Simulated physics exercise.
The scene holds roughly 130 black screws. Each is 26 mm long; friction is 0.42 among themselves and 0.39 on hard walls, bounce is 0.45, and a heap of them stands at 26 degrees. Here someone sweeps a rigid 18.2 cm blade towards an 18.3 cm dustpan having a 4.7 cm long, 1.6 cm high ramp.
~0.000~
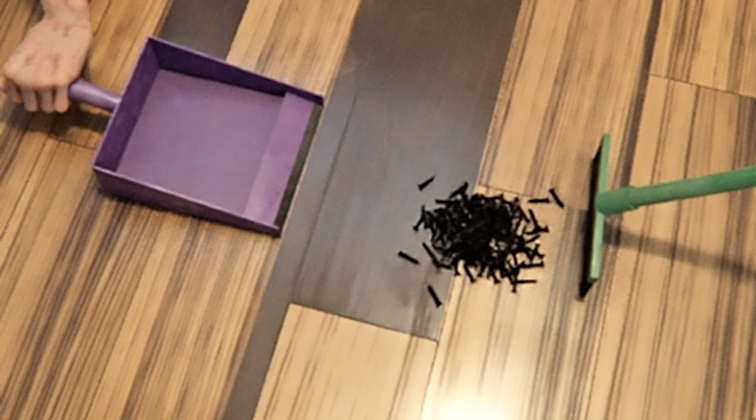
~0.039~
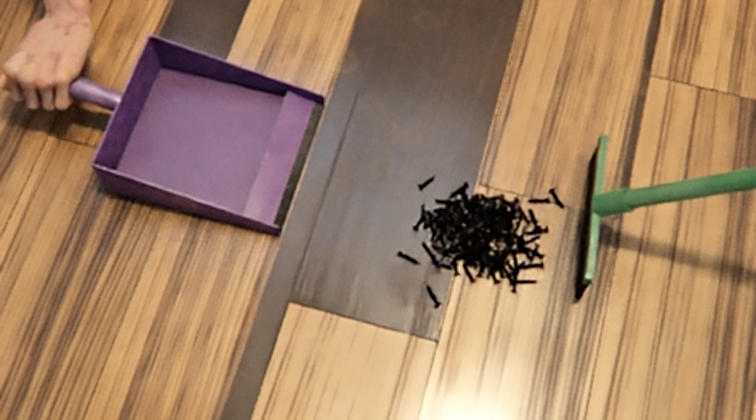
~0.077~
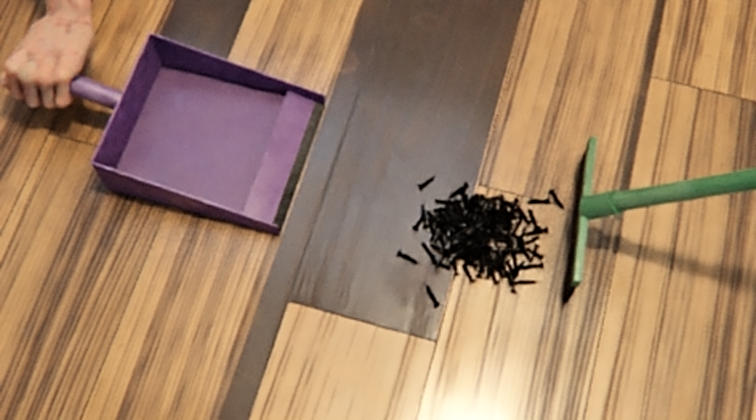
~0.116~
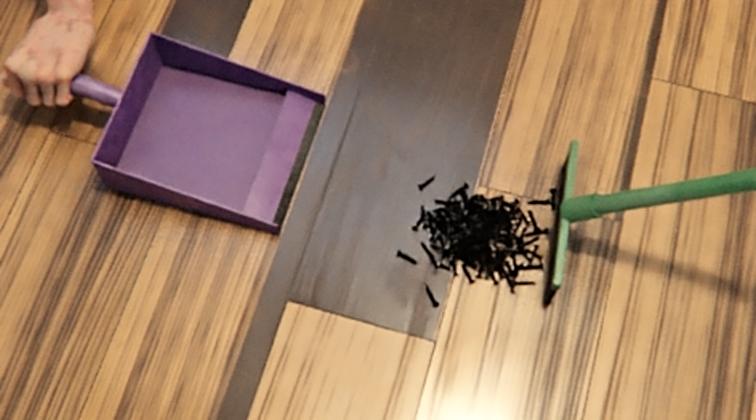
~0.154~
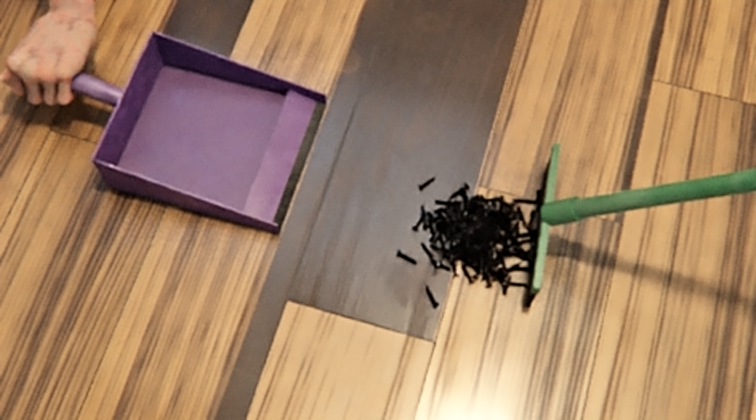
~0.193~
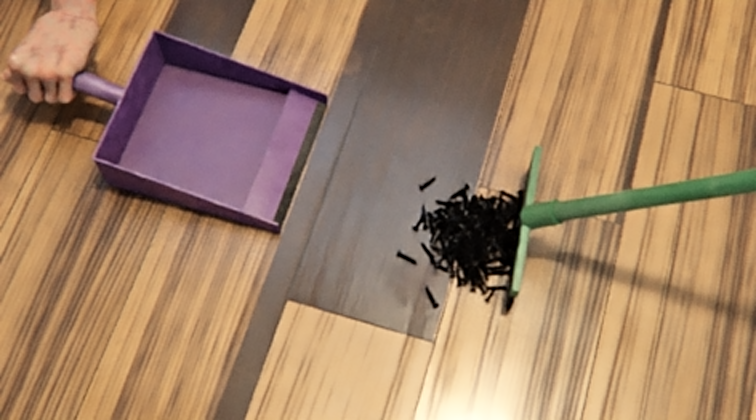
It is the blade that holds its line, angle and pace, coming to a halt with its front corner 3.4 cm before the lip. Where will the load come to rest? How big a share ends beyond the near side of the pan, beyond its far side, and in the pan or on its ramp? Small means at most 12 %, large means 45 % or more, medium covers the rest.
Shares: Near side - large; far side - small; pan - small.
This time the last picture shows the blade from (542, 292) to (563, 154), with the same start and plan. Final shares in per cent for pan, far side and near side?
Per cent by place - pan 0, far side 0, near side 65.
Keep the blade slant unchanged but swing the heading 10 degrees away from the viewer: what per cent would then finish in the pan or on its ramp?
In that case some 15 per cent.
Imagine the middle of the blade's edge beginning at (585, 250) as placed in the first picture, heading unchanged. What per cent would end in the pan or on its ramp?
Roughly 5 percent, ramp included.
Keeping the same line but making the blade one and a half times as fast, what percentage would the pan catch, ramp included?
About 20 per cent.
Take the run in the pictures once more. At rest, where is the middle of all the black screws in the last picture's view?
Centre at rest: Approx. (278, 245) px.
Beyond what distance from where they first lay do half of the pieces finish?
Median: Approx. 24 cm.
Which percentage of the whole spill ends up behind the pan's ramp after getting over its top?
Around 0 percent.
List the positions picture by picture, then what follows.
In the first picture, blade from (592, 278) to (605, 141), moved 0.0 cm, 0 of the pieces shifted so far; middle of the pieces at (475, 233); pan at (202, 144).
In the second picture, blade from (588, 280) to (602, 142), moved 0.5 cm, 0 of the pieces shifted so far; middle of the pieces at (475, 233).
In the third picture, blade from (576, 282) to (591, 144), moved 1.8 cm, 0 of the pieces shifted so far; middle of the pieces at (474, 233).
In the fourth picture, blade from (556, 285) to (574, 147), moved 3.9 cm, 0 of the pieces shifted so far; middle of the pieces at (474, 234).
In the fifth picture, blade from (536, 289) to (555, 151), moved 6.2 cm, 25 of the pieces shifted so far; middle of the pieces at (474, 234).
In the sixth picture, blade from (515, 292) to (537, 154), moved 8.5 cm, 63 of the pieces shifted so far; middle of the pieces at (472, 234); pan at (205, 140). The blade's pace is about 0.59 m/s, heading 24 degrees towards the viewer's side.
After 0.41 s, middle of the blade 16 cm from the lip; 0 % over the lip, far side 0 %, near side 25 %.
Then, at 0.55 s, middle of the blade 8 cm from the lip; 0 % over the lip, far side 0 %, near side 50 %.
After 0.82 s, middle of the blade 4 cm from the lip; 5 % over the lip, far side 0 %, near side 60 %.
In the end, at 1.4 s, near side 60 %, far side 0 %, pan 5 %, in front of the lip or behind the blade 35 %.
